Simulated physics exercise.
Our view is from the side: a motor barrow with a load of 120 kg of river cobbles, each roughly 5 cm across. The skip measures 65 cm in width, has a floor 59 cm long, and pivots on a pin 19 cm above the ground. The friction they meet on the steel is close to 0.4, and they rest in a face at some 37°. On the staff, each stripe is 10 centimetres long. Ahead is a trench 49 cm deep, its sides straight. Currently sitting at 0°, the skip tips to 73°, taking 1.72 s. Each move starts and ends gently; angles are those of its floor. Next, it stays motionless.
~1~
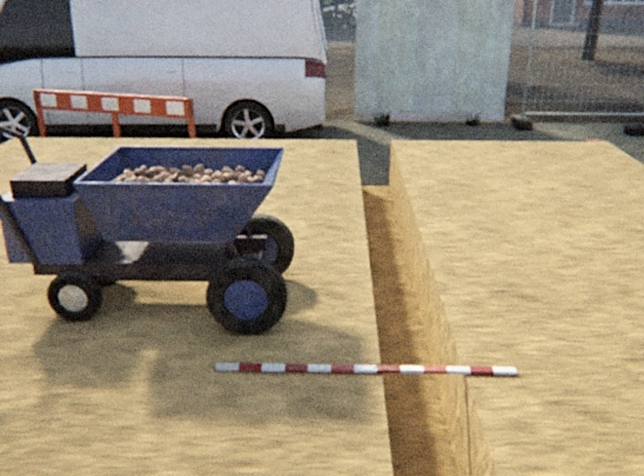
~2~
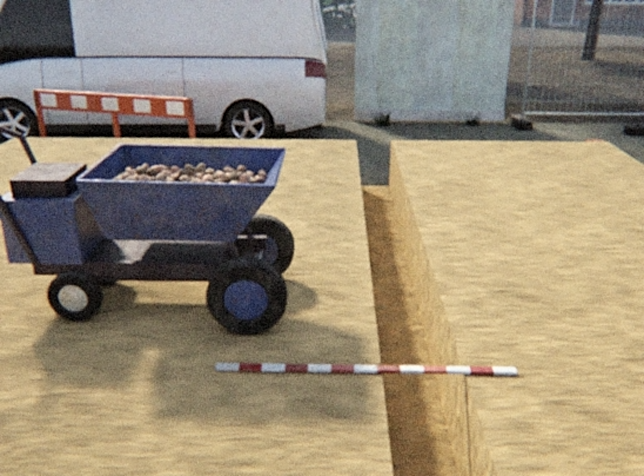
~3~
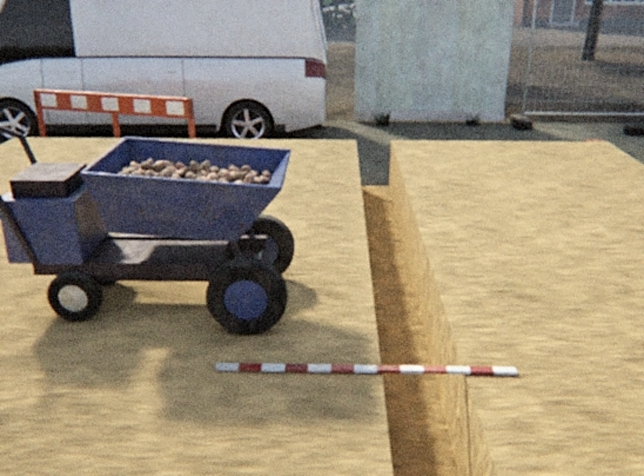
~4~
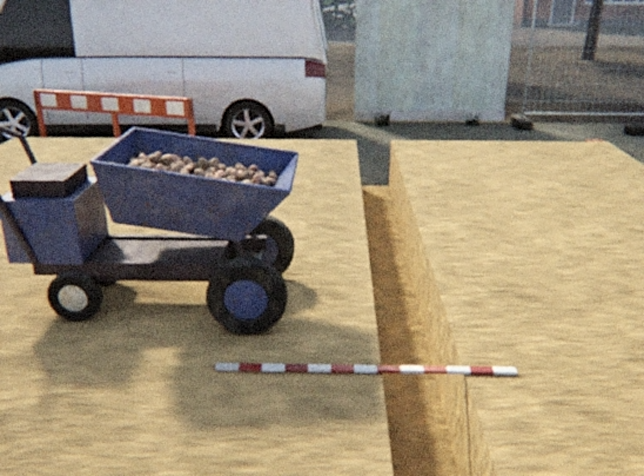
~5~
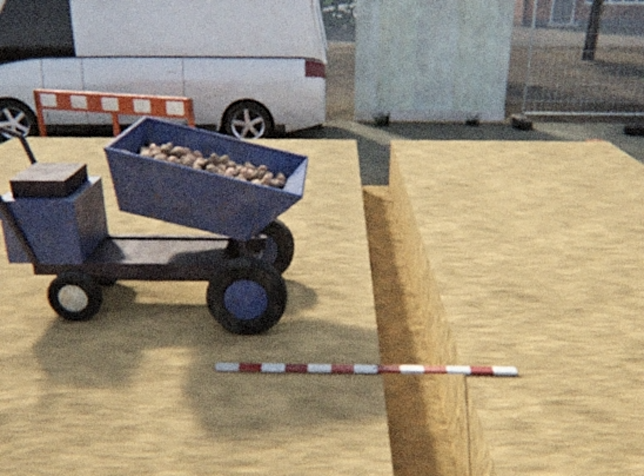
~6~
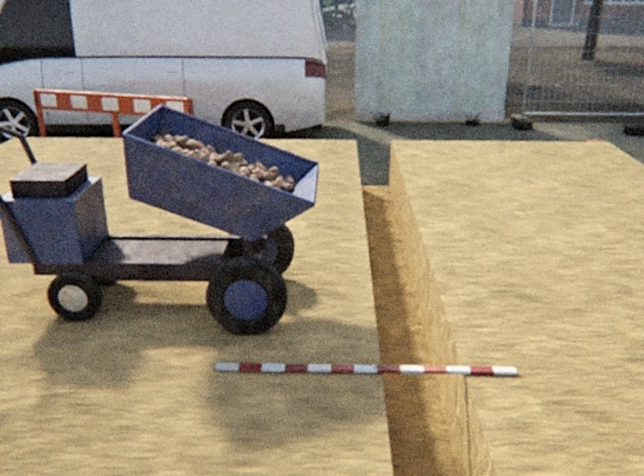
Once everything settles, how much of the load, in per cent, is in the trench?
Once it settles, about 100 per cent of the load is there.
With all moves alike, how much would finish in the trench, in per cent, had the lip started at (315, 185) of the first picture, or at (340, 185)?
Near 70 per cent from the first place, 45 from the second.
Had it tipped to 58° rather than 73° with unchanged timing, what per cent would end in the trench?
It would be near 50 per cent.
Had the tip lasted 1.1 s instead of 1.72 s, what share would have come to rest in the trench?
That would give about 95 percent.
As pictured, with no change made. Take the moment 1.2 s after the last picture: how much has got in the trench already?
By then, around 55 percent.
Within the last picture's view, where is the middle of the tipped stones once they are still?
Somewhere near pixel (408, 369).
Then, 0.7 s after the last picture the floor is at 62°, 100 % in the skip; the foremost stones are at (371, 252).
Then, 1.2 s after the last picture the floor is at 73°, 46 % in the skip, 53 % in the trench; the foremost stones are at (441, 334).
Then, 1.6 s after the last picture the floor is at 73°, 21 % in the skip, 1 % short of the trench, 78 % in the trench; the foremost stones are at (460, 343).
Then, 3.5 s after the last picture the floor is at 73°, 0 % in the skip, 100 % in the trench; the foremost stones are at (470, 340).
